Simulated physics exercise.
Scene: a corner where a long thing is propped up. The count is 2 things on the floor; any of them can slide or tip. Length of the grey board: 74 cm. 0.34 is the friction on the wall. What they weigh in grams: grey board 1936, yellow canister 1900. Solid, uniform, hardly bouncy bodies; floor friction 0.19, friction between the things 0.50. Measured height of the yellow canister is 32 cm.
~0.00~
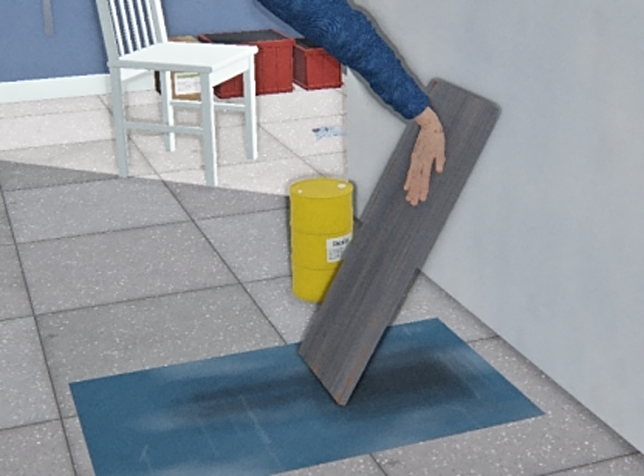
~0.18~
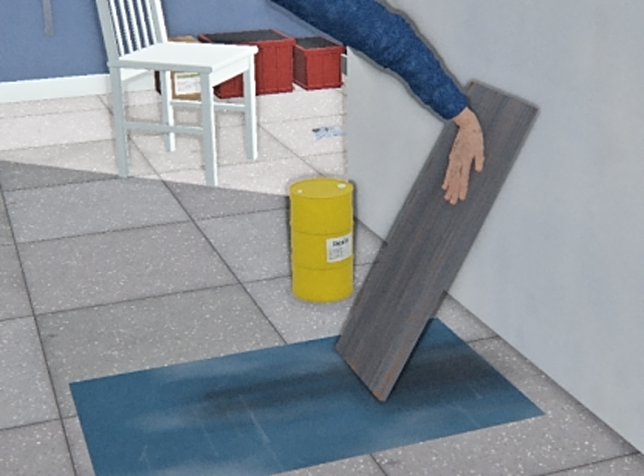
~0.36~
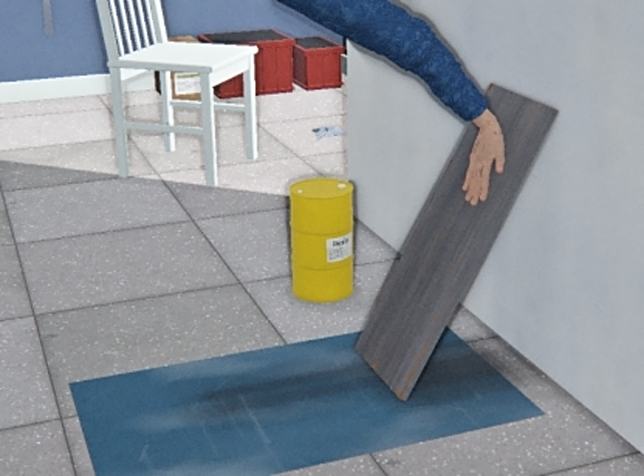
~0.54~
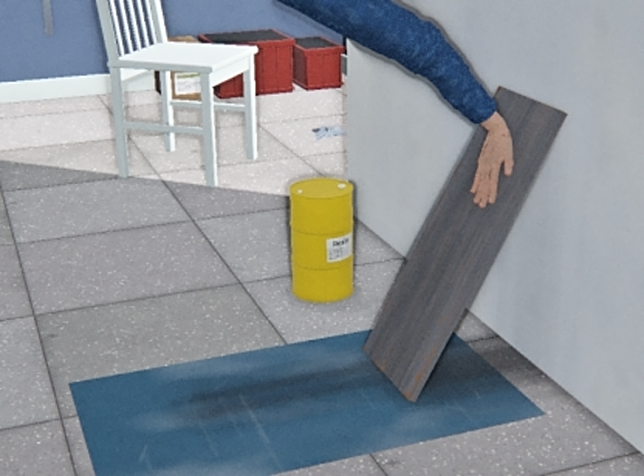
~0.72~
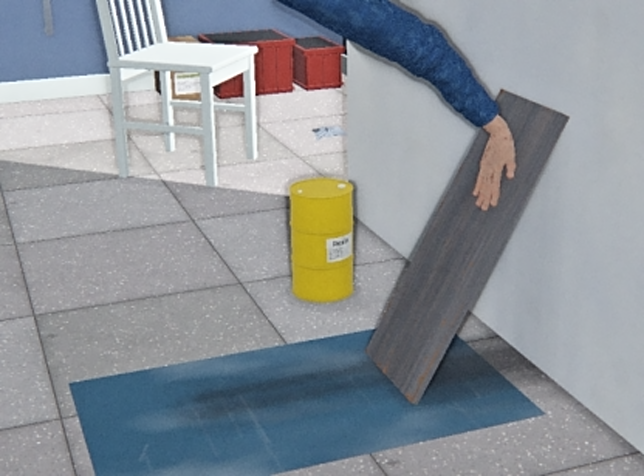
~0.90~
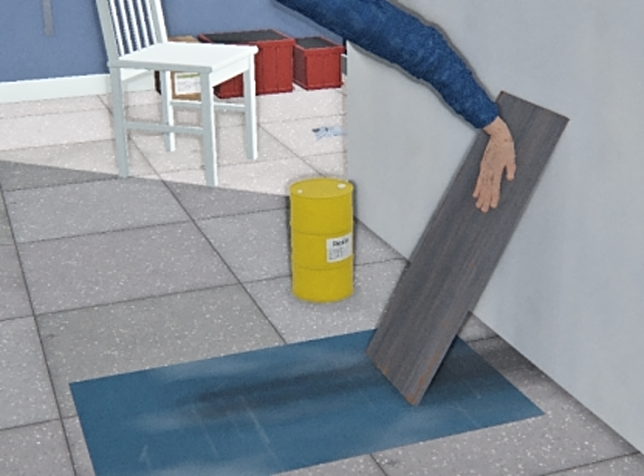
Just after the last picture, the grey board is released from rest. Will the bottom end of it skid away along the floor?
Yes, it fails to stay.
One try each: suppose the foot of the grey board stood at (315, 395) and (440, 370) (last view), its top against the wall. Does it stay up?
First time round it collapses; second time round it does not slip.
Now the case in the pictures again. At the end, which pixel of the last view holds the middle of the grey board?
Near (379, 379).
After 1.40 s, grey board sunk by 13° near (434, 268).
After 1.50 s, grey board sunk by 24° near (416, 290).
After 1.60 s, grey board sunk by 42° near (395, 331).
After 1.70 s, grey board sunk by 61° near (379, 381).
At rest (2.2 s), tipped over on the floor, grey board; yellow canister in place, give or take 10 cm. Seen from the same camera at the end, grey board near (378, 379). The board slides down.
